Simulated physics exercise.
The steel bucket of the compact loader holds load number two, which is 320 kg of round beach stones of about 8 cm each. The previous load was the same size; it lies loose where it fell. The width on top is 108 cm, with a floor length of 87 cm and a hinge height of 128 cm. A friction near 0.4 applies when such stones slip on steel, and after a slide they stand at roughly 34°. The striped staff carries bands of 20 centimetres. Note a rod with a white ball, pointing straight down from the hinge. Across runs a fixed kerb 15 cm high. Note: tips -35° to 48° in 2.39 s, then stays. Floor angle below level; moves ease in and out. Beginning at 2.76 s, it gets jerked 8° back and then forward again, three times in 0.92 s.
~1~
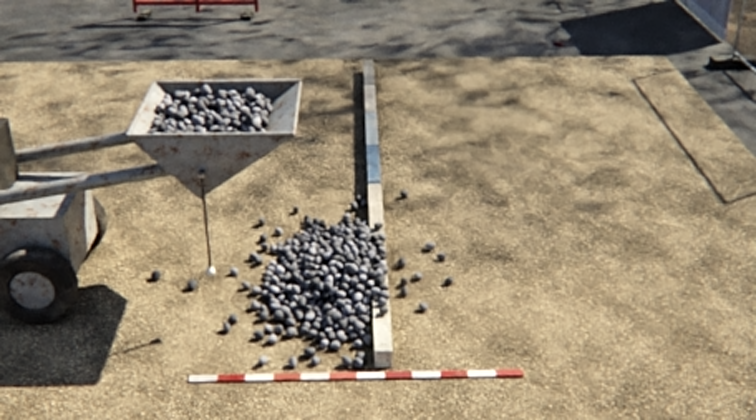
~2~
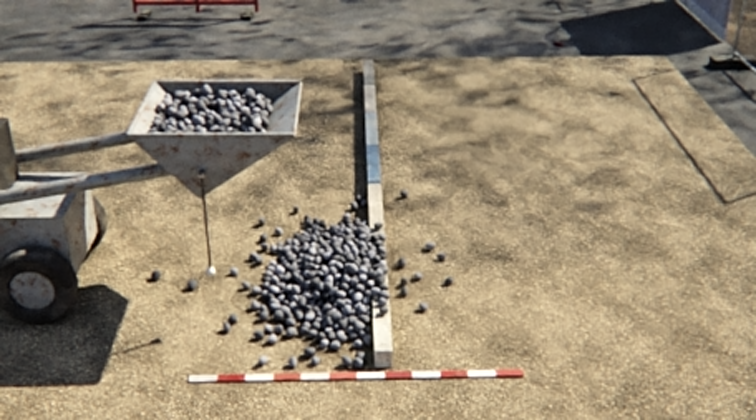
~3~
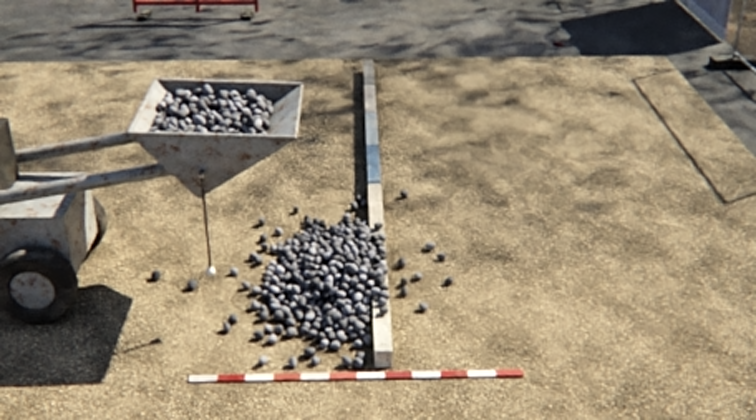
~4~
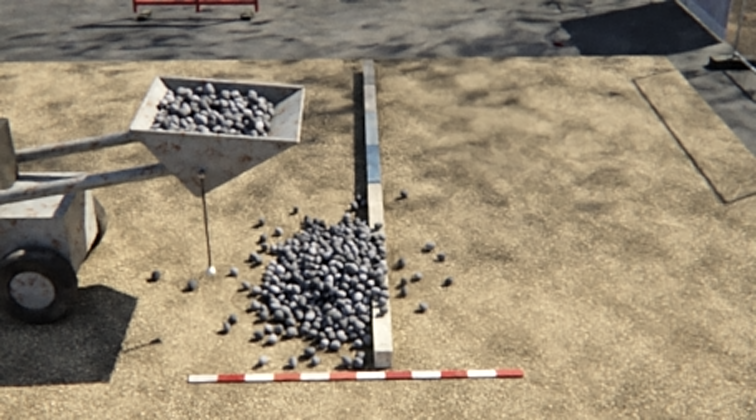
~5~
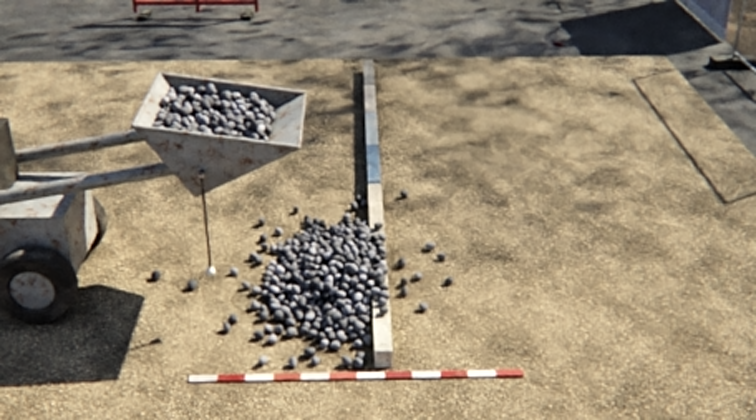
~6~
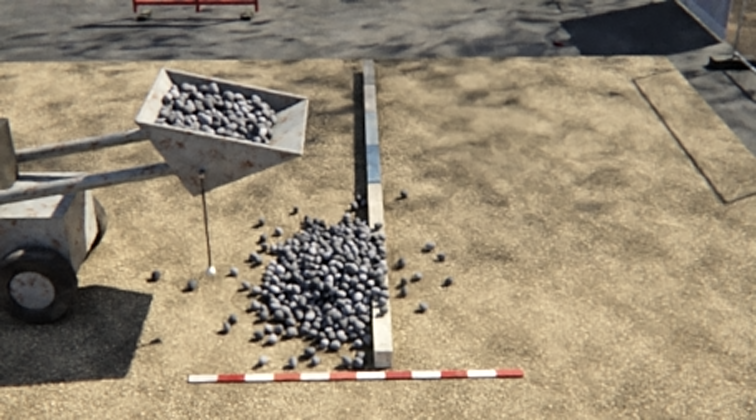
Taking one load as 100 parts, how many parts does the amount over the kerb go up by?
5 parts.
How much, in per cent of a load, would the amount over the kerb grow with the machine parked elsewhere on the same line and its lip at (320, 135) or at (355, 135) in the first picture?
I'd say close to 20 per cent for one and close to 55 per cent for the other, in that order.
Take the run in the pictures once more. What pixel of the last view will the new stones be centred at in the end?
Roughly pixel (314, 266) in the last view.
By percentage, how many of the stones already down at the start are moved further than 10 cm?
Estimate: 15 %, roughly.
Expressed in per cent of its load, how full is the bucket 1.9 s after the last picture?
Close to 0 per cent of the load.
Then, 1.2 s after the last picture the floor is at 35°; in per cent of one load, 70 in the bucket, 128 on this side of the kerb, 2 over the kerb; the foremost stones are at (421, 261).
Then, 1.9 s after the last picture the floor is at 48°; in per cent of one load, 0 in the bucket, 196 on this side of the kerb, 4 over the kerb; the foremost stones are at (440, 271).
Then, 3.5 s after the last picture the floor is at 48°; in per cent of one load, 0 in the bucket, 194 on this side of the kerb, 6 over the kerb; the foremost stones are at (461, 270).
Then, 6.1 s after the last picture the floor is at 48°; in per cent of one load, 0 in the bucket, 194 on this side of the kerb, 6 over the kerb; the foremost stones are at (461, 270). Net gain over the kerb, 5.
